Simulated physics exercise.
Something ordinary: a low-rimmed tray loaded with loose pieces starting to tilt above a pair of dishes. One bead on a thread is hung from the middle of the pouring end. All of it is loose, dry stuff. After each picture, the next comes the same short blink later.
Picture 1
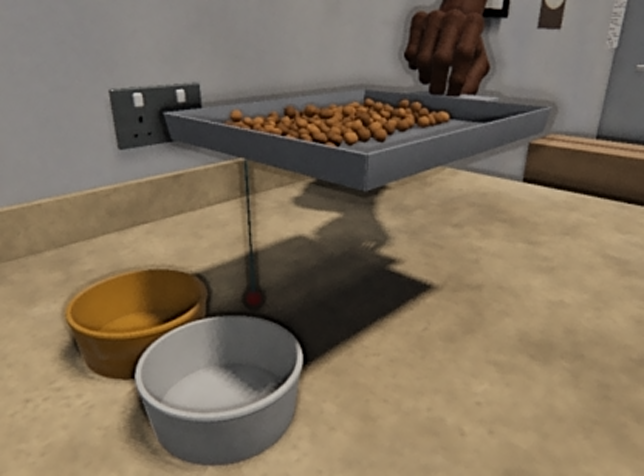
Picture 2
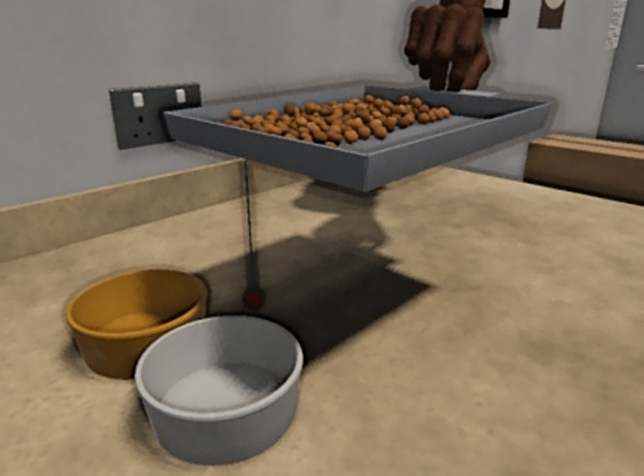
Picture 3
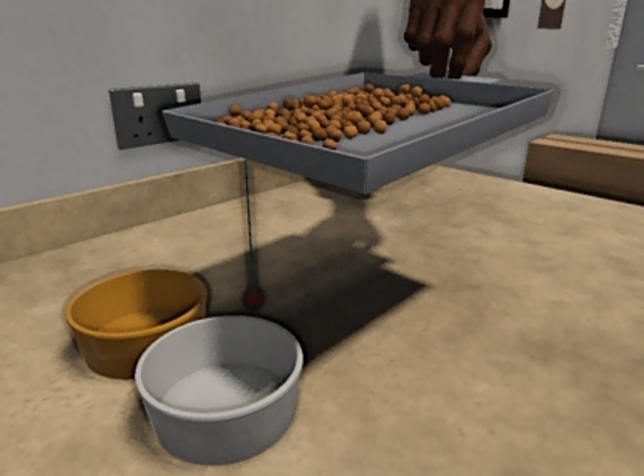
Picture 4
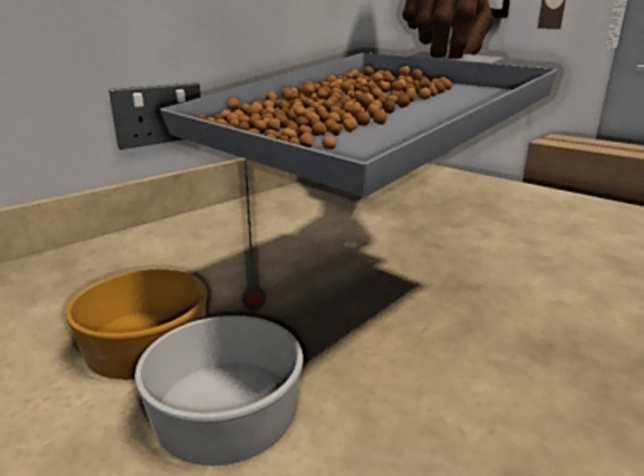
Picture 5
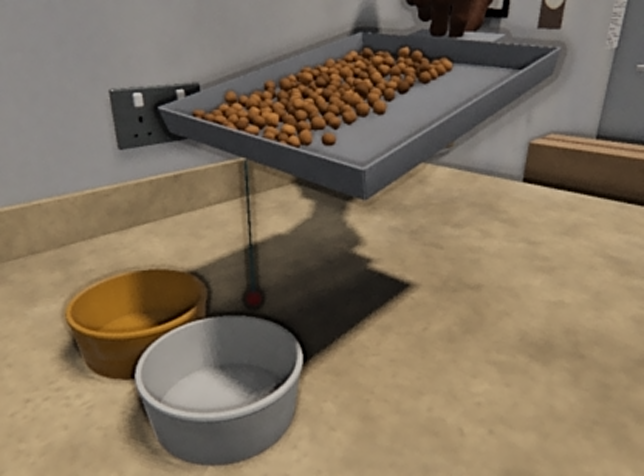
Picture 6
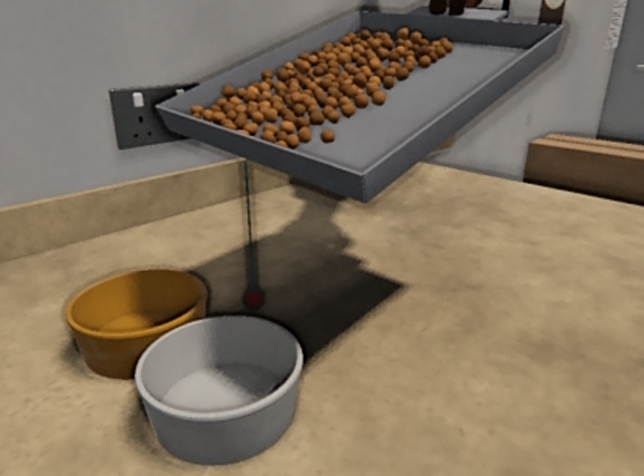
A hand tilts a grey tray of round brown pieces above two bowls, raising its far side.
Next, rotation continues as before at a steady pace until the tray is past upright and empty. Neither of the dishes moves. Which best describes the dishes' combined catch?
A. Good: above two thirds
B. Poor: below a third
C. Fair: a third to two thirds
(C) Fair: A third to two thirds.
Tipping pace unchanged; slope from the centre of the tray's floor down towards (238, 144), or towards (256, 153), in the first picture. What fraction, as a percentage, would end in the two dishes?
First some 60, then 70 per cent.
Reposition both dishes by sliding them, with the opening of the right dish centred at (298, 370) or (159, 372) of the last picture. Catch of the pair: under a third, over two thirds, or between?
One to two thirds, then the middle third.
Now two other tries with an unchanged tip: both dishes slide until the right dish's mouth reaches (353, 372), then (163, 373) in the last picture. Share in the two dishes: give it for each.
Roughly 30% first, roughly 50% second.
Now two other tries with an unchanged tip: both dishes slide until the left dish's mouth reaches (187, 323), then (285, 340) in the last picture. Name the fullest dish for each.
Well, the first time it's the one placed on the right, and the second time it's the one placed on the left.
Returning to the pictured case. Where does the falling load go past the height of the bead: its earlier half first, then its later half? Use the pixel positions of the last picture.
At (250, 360) for the first part, then at (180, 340) for the others.
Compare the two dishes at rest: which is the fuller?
It's the one on the right.
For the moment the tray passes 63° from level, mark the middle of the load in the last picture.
Somewhere near pixel (275, 89).
Shortly afterwards, tray tipped steeply; the whole lot on the tray.
Next, tray tipped past a quarter turn; the whole lot on the tray.
Some moments later, tray tipped past a quarter turn; near half in the right dish; a little in the left dish; near half outside both.
In the end, tray tipped past a quarter turn; near half in the right dish; a little in the left dish; near half outside both.
